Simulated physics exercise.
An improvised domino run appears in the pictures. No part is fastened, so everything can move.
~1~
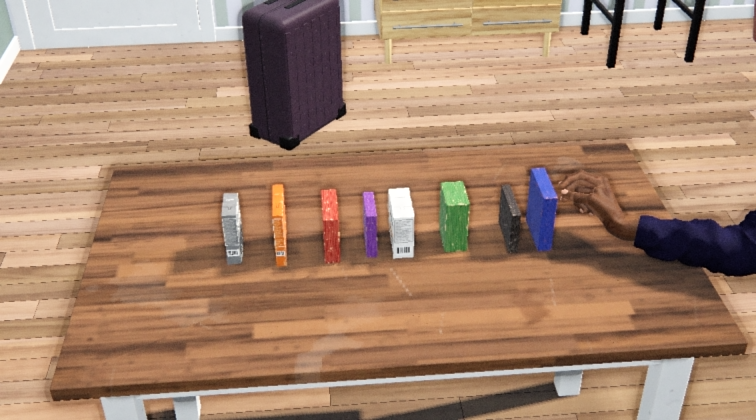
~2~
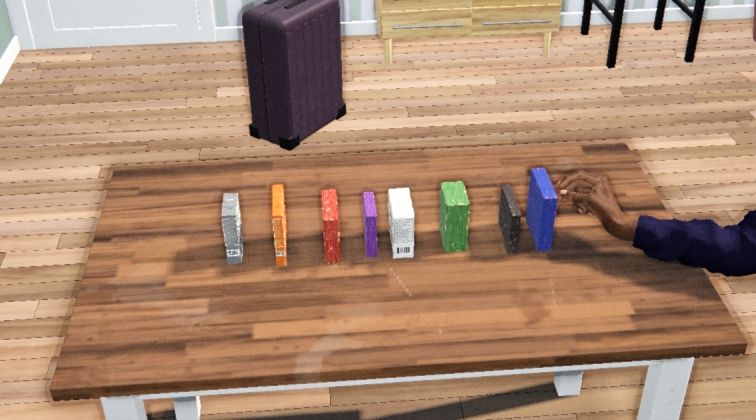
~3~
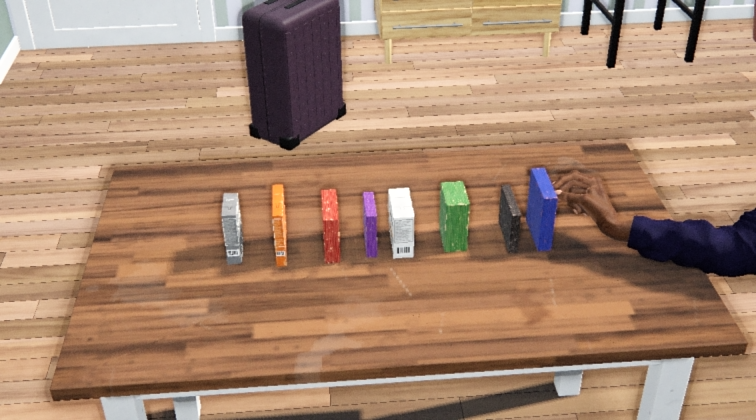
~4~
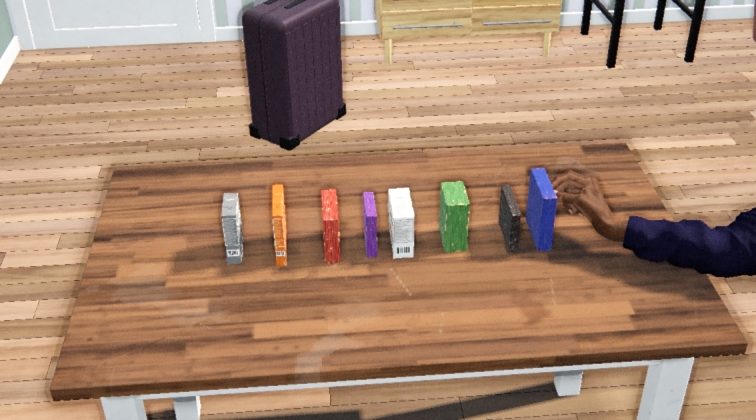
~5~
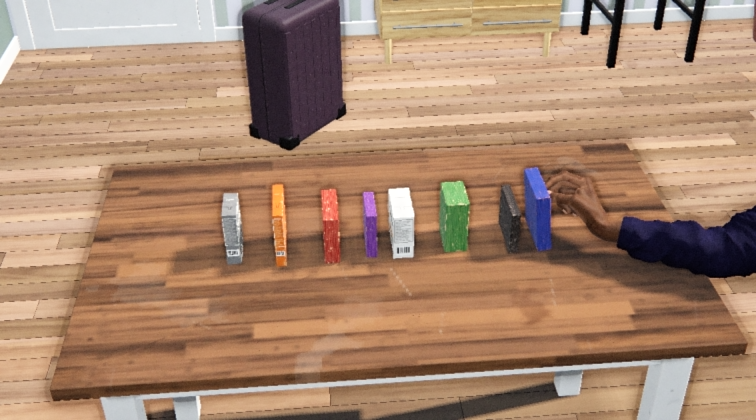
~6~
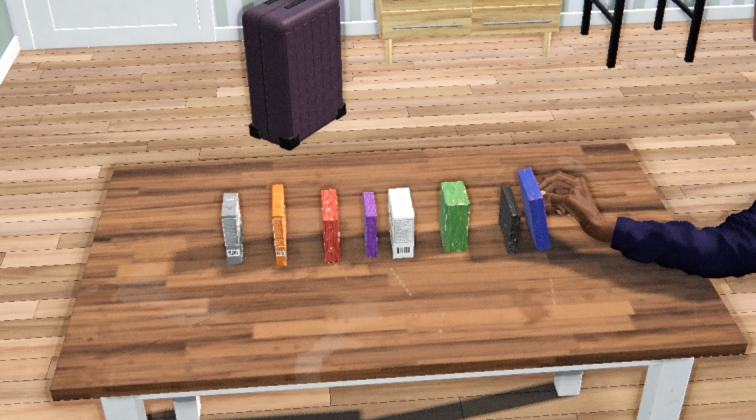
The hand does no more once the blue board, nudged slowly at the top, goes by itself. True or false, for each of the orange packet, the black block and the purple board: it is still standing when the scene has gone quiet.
Orange packet: True; black block: False; purple board: True.
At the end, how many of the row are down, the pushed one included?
In all, 2.
Then, 0.30 s after the last picture, blue board 58° over; black block tipped 50° from how it was near (491, 223).
Then, 0.40 s after the last picture, blue board 101° over; black block on its side near (483, 235).
At rest, tipped over on the table, black block; the other 5 in place. Seen from the same camera at the end, orange packet near (280, 225), black block near (483, 235).
